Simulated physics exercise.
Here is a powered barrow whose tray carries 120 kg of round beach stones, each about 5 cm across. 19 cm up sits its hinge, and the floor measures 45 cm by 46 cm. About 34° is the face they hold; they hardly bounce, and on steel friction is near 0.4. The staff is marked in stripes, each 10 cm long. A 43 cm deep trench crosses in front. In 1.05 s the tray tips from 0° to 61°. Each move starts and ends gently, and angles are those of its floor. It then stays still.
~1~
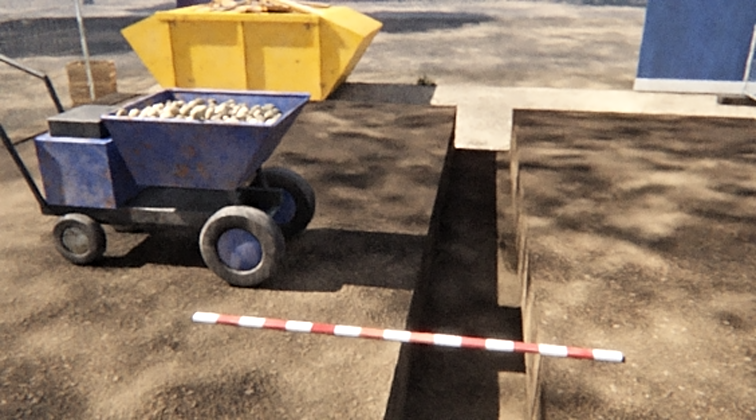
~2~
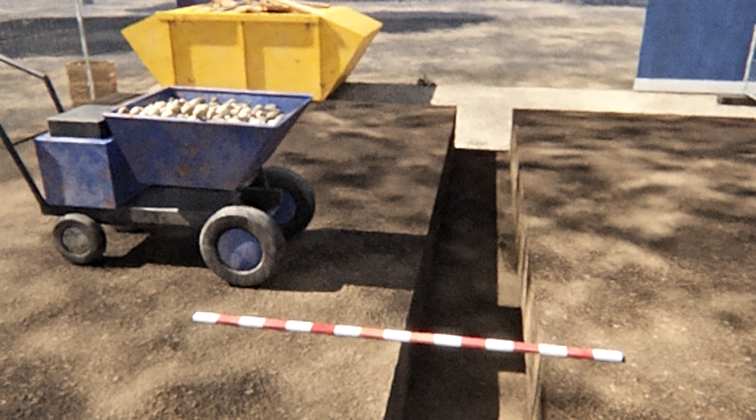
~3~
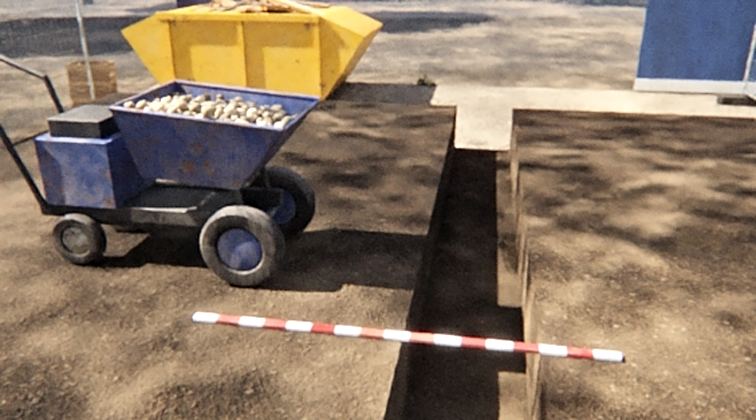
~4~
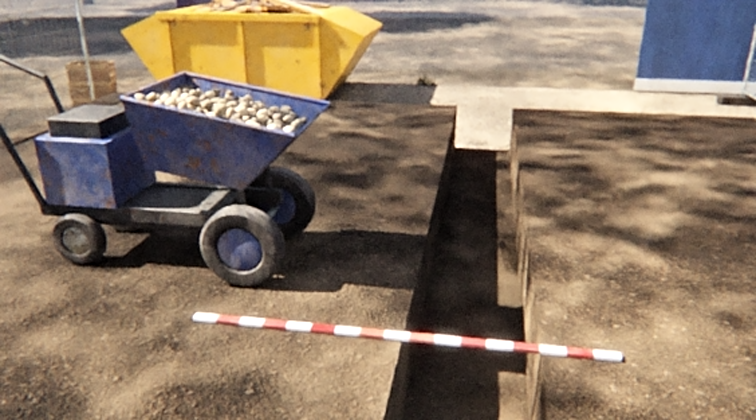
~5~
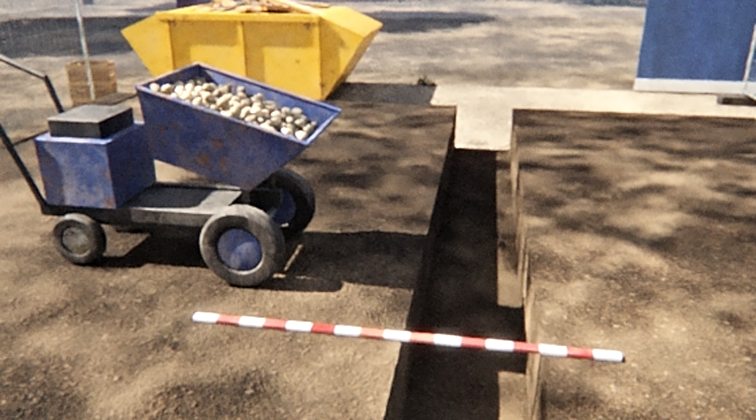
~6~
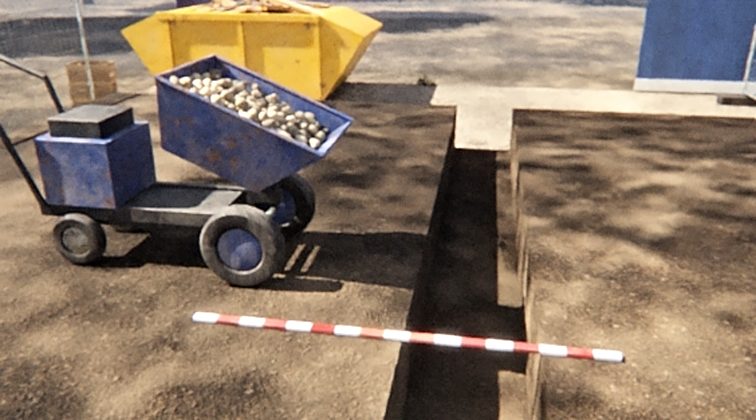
A blue powered barrow loaded with pale rounded stones stood still beside a narrow trench, near a yellow skip, while its tray gradually tilted down toward the right, its left end rising.
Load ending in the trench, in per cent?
65 per cent.
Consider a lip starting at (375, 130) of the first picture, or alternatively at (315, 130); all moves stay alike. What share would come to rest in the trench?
Roughly 65 per cent, then 85 per cent.
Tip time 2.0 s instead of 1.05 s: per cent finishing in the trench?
Roughly 60% would finish there.
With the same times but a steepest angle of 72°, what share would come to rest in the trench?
Some 90 in a hundred, I'd say.
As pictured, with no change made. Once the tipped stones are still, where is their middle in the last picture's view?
The stones end up centred near (460, 342).
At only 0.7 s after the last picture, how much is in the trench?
About 15%.
Then, 0.4 s after the last picture the floor is at 52°, 100 % in the tray; the foremost stones are at (365, 182).
Then, 0.7 s after the last picture the floor is at 61°, 76 % in the tray, 11 % short of the trench, 13 % in the trench; the foremost stones are at (467, 341).
Then, 1.1 s after the last picture the floor is at 61°, 48 % in the tray, 9 % short of the trench, 43 % in the trench; the foremost stones are at (523, 371).
Then, 3.0 s after the last picture the floor is at 61°, 18 % in the tray, 17 % short of the trench, 65 % in the trench; the foremost stones are at (522, 349).
